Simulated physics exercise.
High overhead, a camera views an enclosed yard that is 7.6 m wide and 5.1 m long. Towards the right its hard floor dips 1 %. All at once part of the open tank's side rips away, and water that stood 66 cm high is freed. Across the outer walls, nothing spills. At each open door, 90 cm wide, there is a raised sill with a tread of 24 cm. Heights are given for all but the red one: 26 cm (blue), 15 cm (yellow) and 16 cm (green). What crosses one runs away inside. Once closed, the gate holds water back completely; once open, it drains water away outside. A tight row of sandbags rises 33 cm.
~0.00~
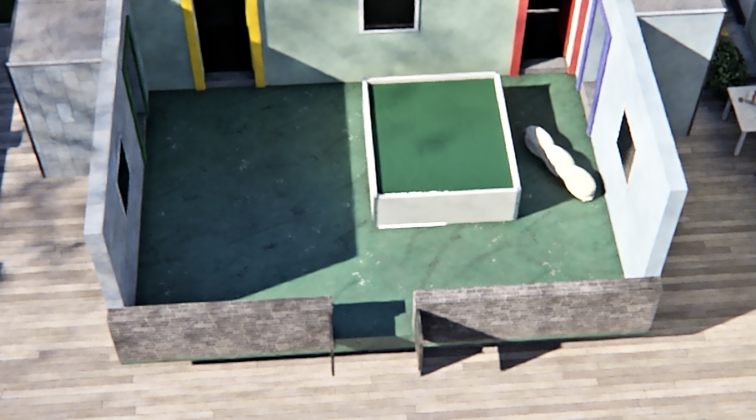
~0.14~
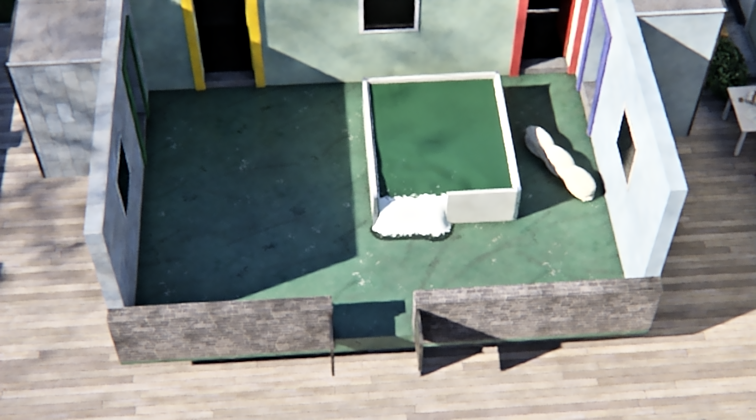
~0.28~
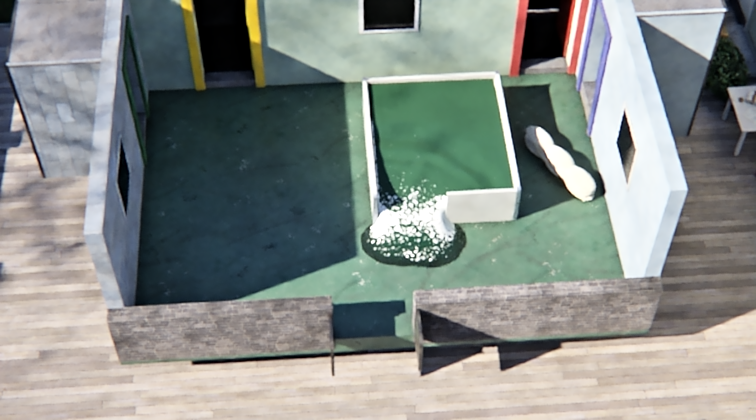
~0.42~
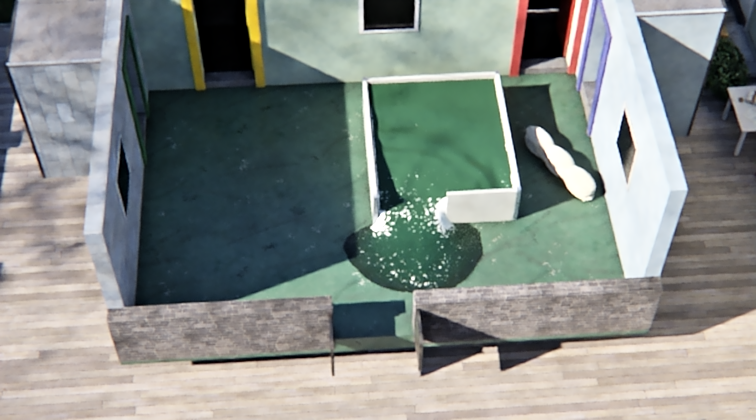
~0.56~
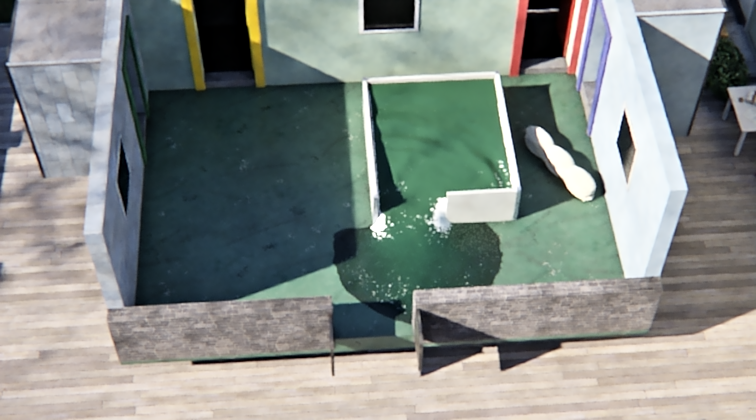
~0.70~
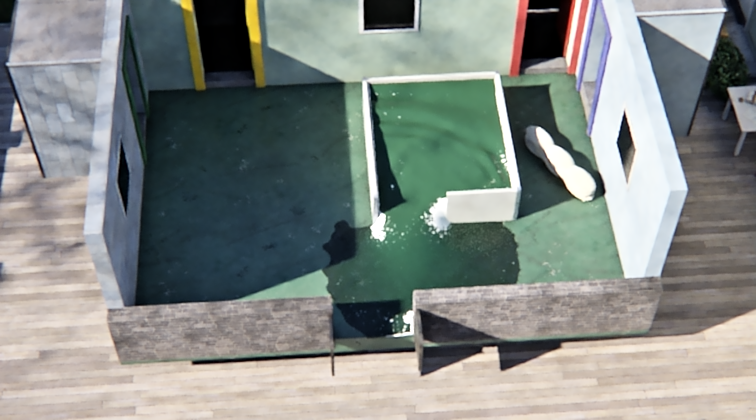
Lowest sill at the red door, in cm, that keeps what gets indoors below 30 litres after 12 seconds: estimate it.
My estimate is 7.5 cm.
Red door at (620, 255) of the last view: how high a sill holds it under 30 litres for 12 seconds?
Minimum: About 14.5 cm.
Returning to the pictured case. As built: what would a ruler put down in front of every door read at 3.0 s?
Door by door, in centimetres - blue 0, yellow 0, green 0, red 0.
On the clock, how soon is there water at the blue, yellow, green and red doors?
It gets to blue after 3.4 s, yellow after 6.0 s, green after 4.5 s and red after 4.0 s.
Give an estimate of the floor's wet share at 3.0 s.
About 35 per cent.
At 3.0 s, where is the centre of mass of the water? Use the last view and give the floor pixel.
Approximately (438, 203).
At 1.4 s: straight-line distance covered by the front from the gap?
Front distance: Approx. 3.2 m.
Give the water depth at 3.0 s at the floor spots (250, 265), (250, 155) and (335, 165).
Depths of roughly 1 cm, 0 cm and 0 cm, in that order.
After 1.4 s water covers 20 % of the floor, deepest (40 cm) near (399, 227); it has not reached the red door.
After 3.0 s water covers 35 % of the floor, deepest (30 cm) near (620, 310); it has not reached the red door.
After 12.0 s water covers 95 % of the floor, deepest (12 cm) near (620, 310); 9 cm at the red door, 0 litres in over its 14 cm sill.
At the red door as built, the water arrived by 4.2 s and peaked near 12 cm at 6.0 s.
Run again over the same 12 s with other heights there, 53 litres in over 6 cm, 9 litres over 9.5 cm. The limit of 30 litres is kept from about 7.5 cm up.
